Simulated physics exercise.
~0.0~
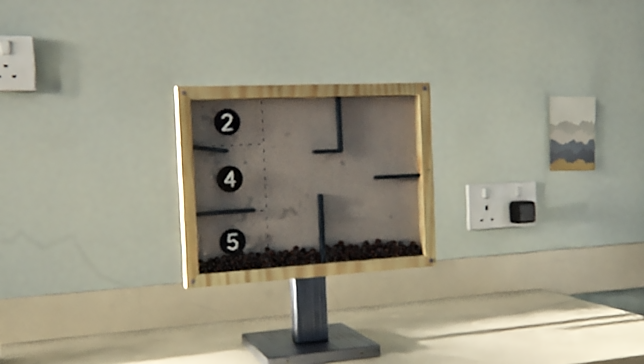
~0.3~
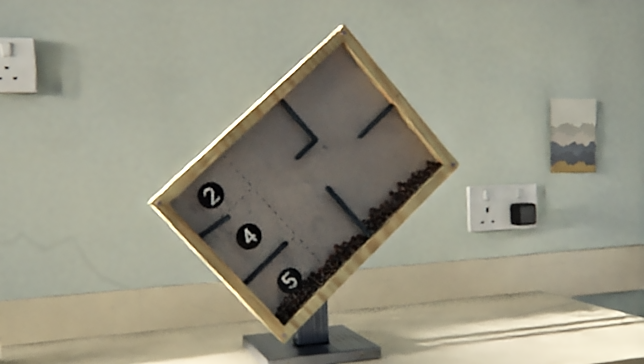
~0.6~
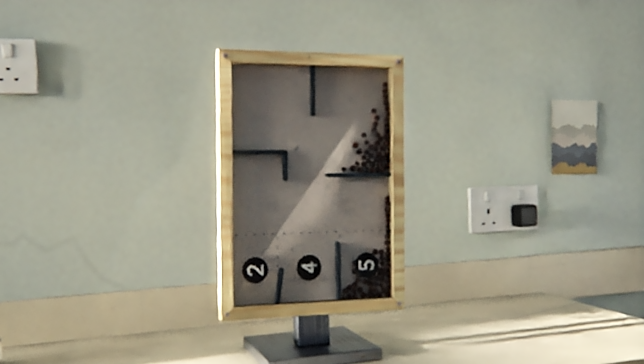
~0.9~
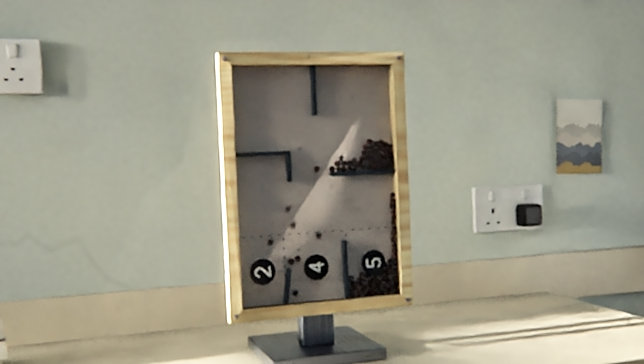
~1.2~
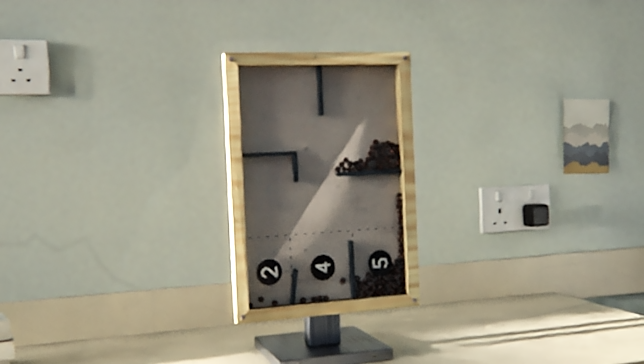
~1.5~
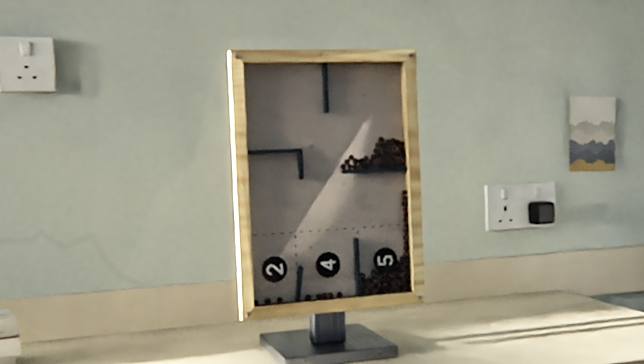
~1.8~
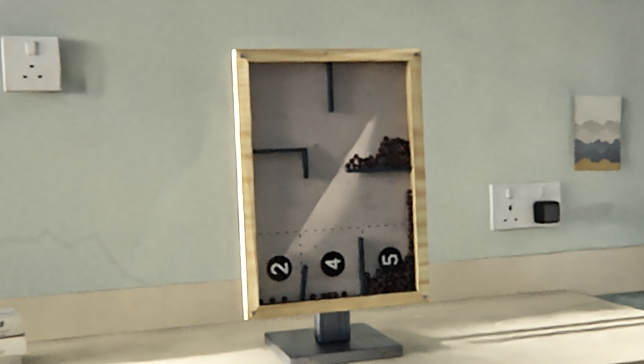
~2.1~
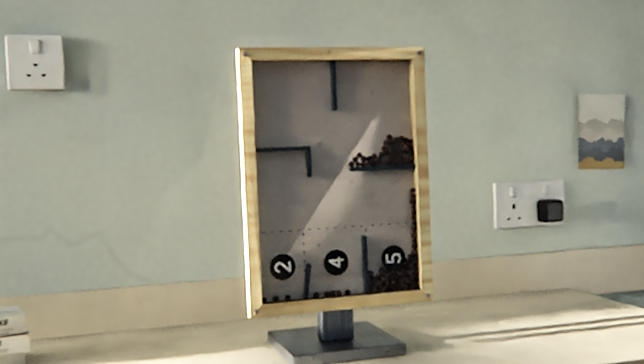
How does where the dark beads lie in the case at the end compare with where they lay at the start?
At the start they lay in a layer along the bottom edge of the wide case. By the end most were on the right side of the upright case, split between a heap on the ledge and the pocket marked five, with a few in the other pockets.
